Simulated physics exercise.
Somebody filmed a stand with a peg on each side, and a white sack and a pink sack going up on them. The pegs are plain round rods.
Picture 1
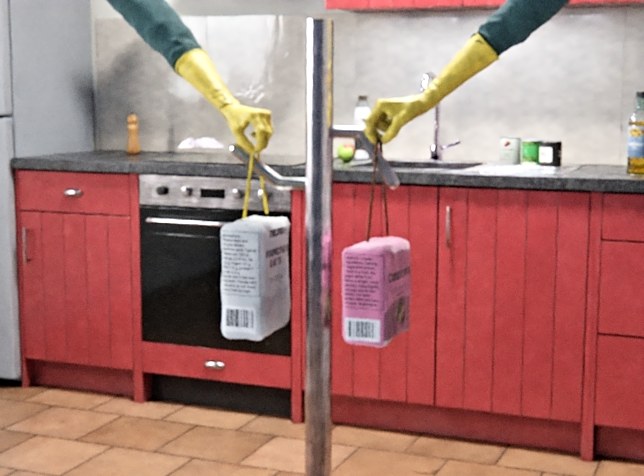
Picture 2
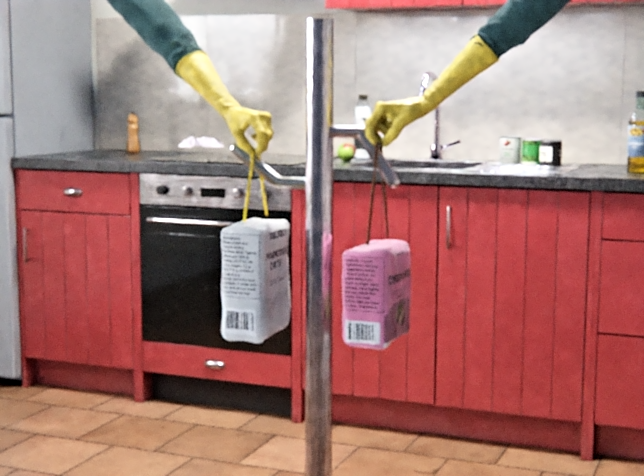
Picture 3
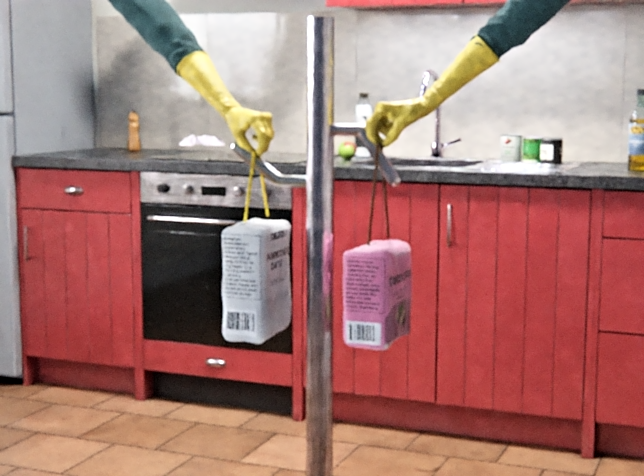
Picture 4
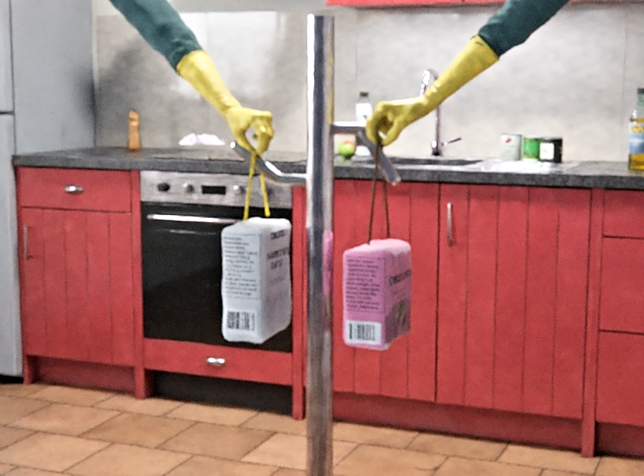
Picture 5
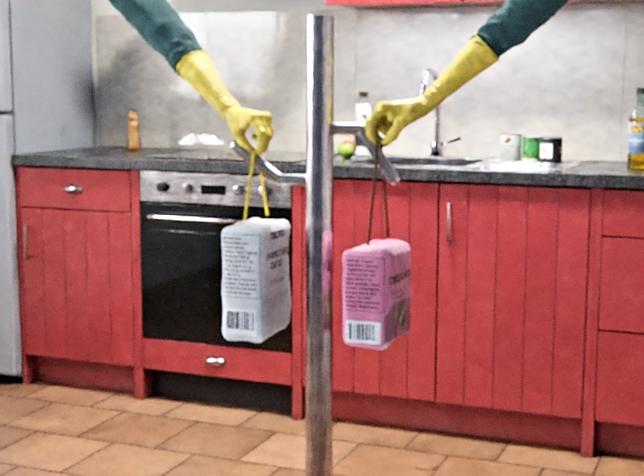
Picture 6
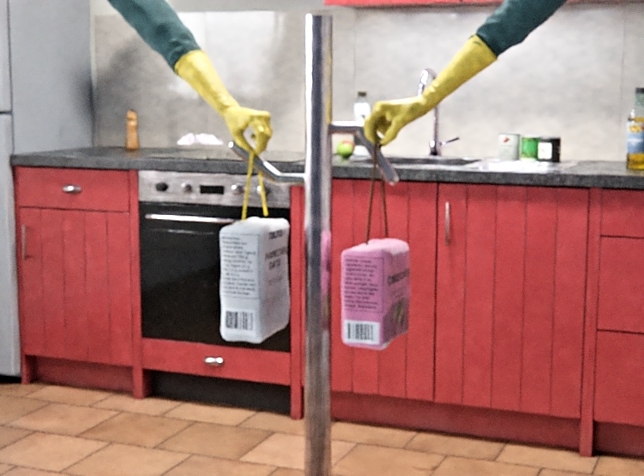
To begin with, two yellow-gloved hands hold a white pack and a pink pack by their cords at the pegs of a metal stand, the left peg pointing up and the right sloping steeply down. The packs shift very slightly, while the hands stay almost still, still gripping the cords.
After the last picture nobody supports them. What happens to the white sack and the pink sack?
In the end the white sack holds on; the pink sack comes down.
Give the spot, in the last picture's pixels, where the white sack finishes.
Near (297, 301).
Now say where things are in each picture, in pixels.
The first picture shows white sack (256, 277); pink sack (377, 290); left peg tip (236, 150); right peg tip (393, 183).
The second picture shows white sack (256, 279); pink sack (377, 293).
The third picture shows white sack (257, 280); pink sack (378, 294).
The fourth picture shows white sack (257, 279); pink sack (378, 293).
The fifth picture shows white sack (257, 279); pink sack (378, 293).
The sixth picture shows white sack (255, 279); pink sack (376, 293); left peg tip (235, 146), pointing up; right peg tip (393, 179), sloping steeply down.
Then, 0.32 s past the final frame, white sack on its peg near (277, 292); pink sack falling near (375, 434).
Then, 0.64 s past the final frame, white sack on its peg near (308, 298); pink sack on the floor.
Then, 1.14 s past the final frame, white sack on its peg near (266, 295); pink sack on the floor.
When it is over, white sack on its peg near (297, 301); pink sack on the floor. The white sack remains on its peg and the pink sack slips off its peg.
